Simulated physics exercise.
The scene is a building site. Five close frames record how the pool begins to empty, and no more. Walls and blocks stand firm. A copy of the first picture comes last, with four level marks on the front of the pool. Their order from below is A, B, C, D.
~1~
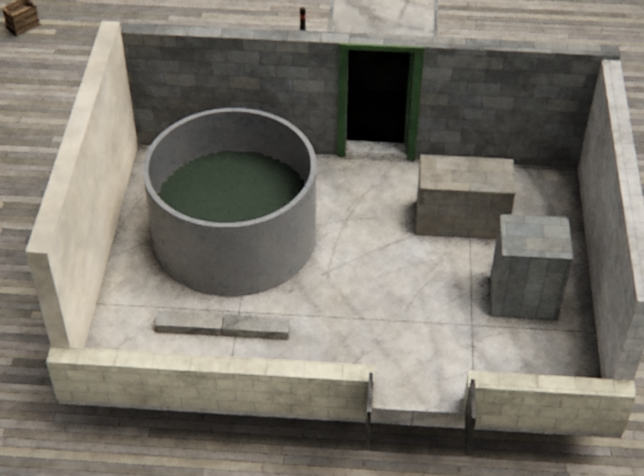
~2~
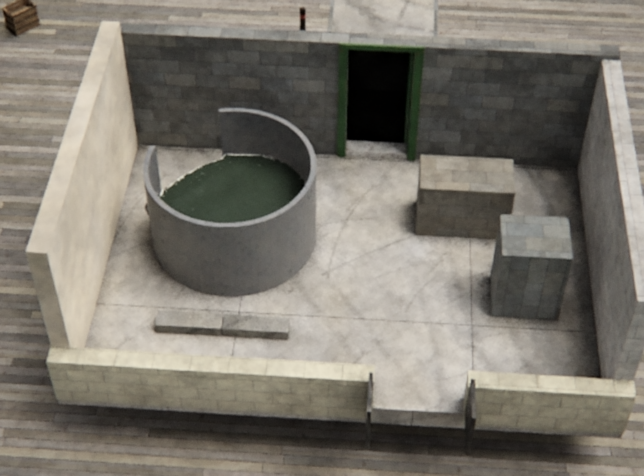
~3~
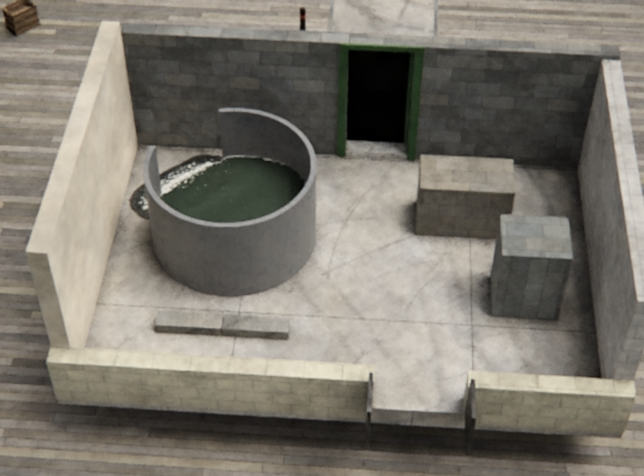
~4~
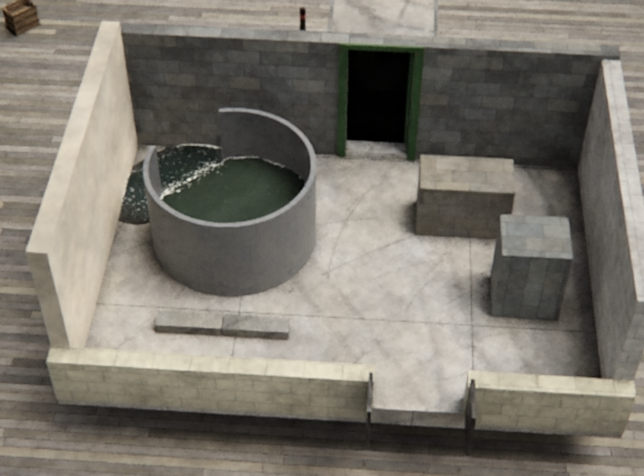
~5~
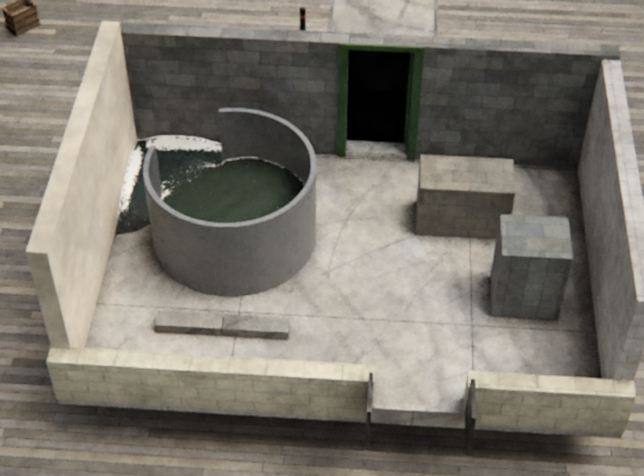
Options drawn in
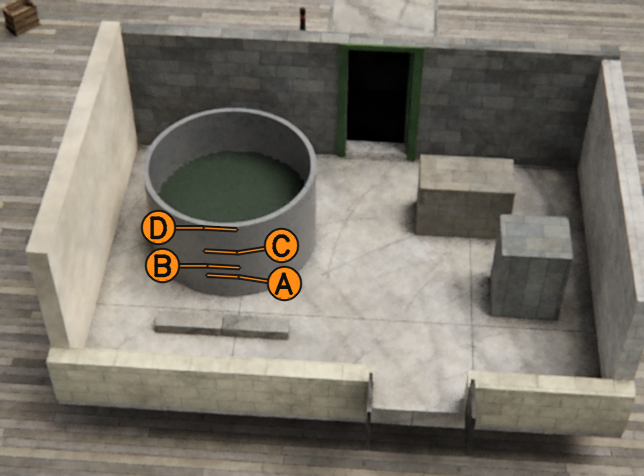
The video shows a walled building site with a round grey pool of dark green water; a section of its back-left wall disappears, and water pours through the gap, spreading across the floor to the left wall with white foam.
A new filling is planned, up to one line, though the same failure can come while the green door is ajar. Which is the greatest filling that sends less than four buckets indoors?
It is C.
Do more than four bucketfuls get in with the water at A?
No.
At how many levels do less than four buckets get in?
Three.
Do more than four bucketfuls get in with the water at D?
Yes.
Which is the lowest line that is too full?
D it is.
On the marked copy, A at (223, 276); B at (222, 266); C at (221, 251); D at (219, 228); from the bottom up A, B, C, D.
With A, nothing gets over.
With B, nothing gets over.
With C, a splash gets over, under a bucket.
With D, about 12 bucketfuls get in.
